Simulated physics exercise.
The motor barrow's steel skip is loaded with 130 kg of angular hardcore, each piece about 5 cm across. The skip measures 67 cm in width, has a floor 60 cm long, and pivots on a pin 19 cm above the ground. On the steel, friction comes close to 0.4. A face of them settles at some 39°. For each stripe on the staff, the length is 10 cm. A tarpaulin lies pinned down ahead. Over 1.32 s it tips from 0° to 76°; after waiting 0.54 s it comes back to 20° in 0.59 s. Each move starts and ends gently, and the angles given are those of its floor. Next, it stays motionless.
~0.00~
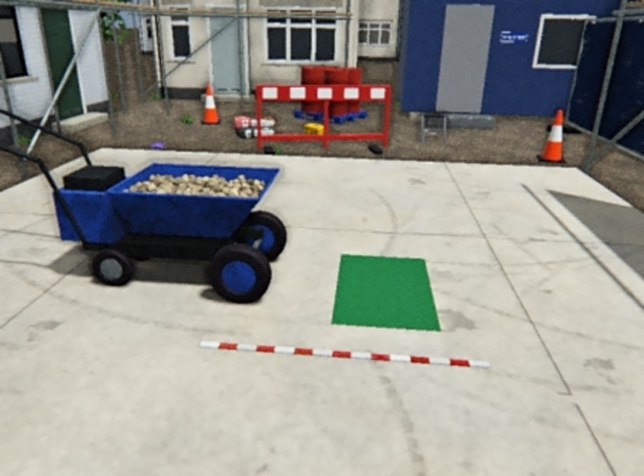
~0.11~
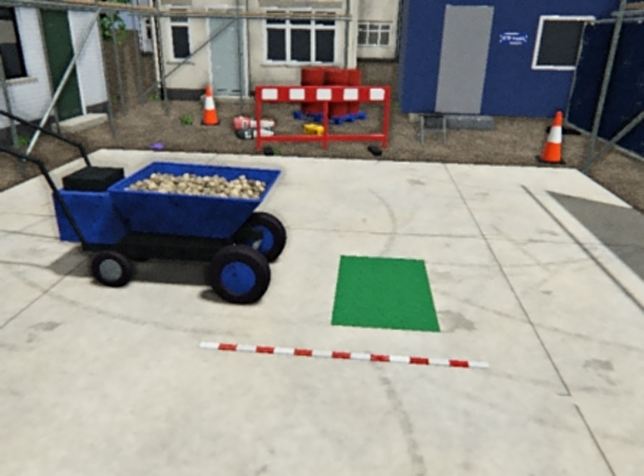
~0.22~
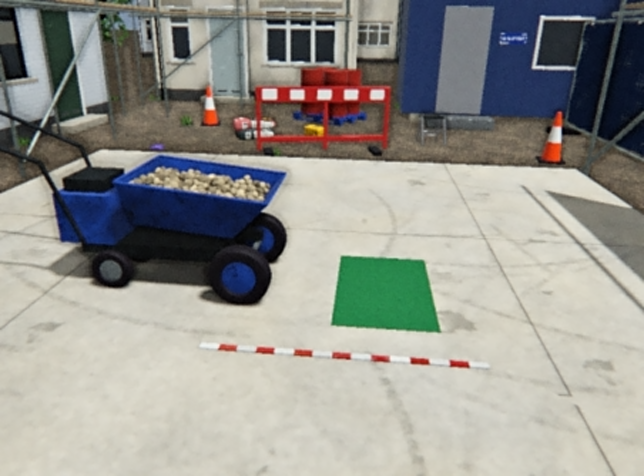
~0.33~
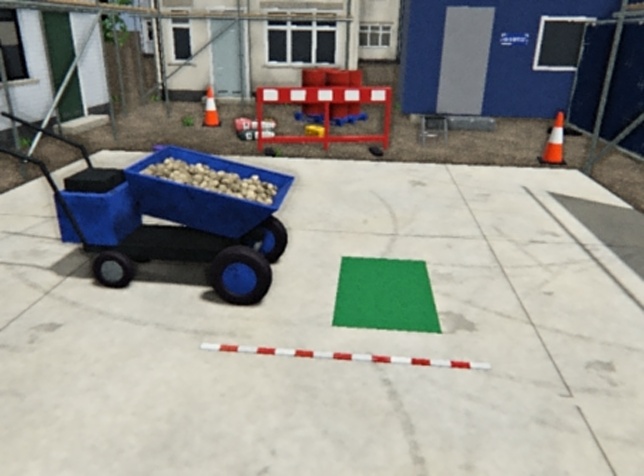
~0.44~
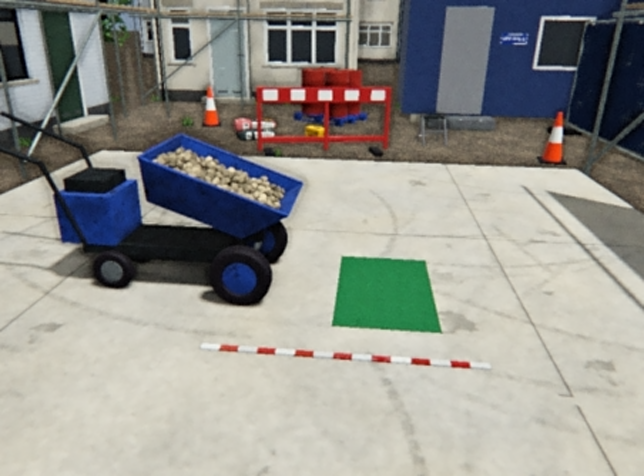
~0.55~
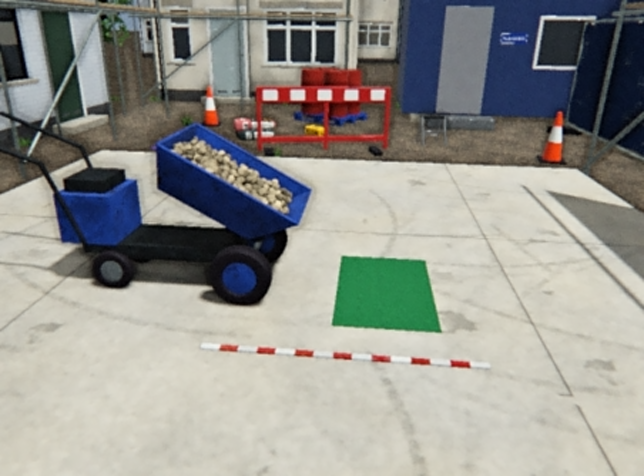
A blue motor barrow stands still while its stone-filled skip tilts steadily down toward the right.
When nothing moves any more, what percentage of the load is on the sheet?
About 60 per cent.
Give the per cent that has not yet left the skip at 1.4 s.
Still inside: Around 50 %.
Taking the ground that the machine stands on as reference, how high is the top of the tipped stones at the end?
It rests some 22 cm higher than the ground the machine stands on.
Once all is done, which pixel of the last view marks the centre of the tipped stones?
Look at roughly (359, 283).
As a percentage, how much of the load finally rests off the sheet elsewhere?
Around 10 percent of the load.
After 1.0 s the floor is at 64°; 100 % in the skip; the foremost stones are at (331, 252).
After 1.4 s the floor is at 76°; 51 % in the skip, 3 % short of the sheet, 45 % on the sheet; the foremost stones are at (409, 289).
After 2.9 s the floor is at 20°; 8 % in the skip, 20 % short of the sheet, 62 % on the sheet, 9 % off the sheet elsewhere; the foremost stones are at (475, 295).
After 4.8 s the floor is at 20°; 8 % in the skip, 20 % short of the sheet, 62 % on the sheet, 9 % off the sheet elsewhere; the foremost stones are at (475, 295).
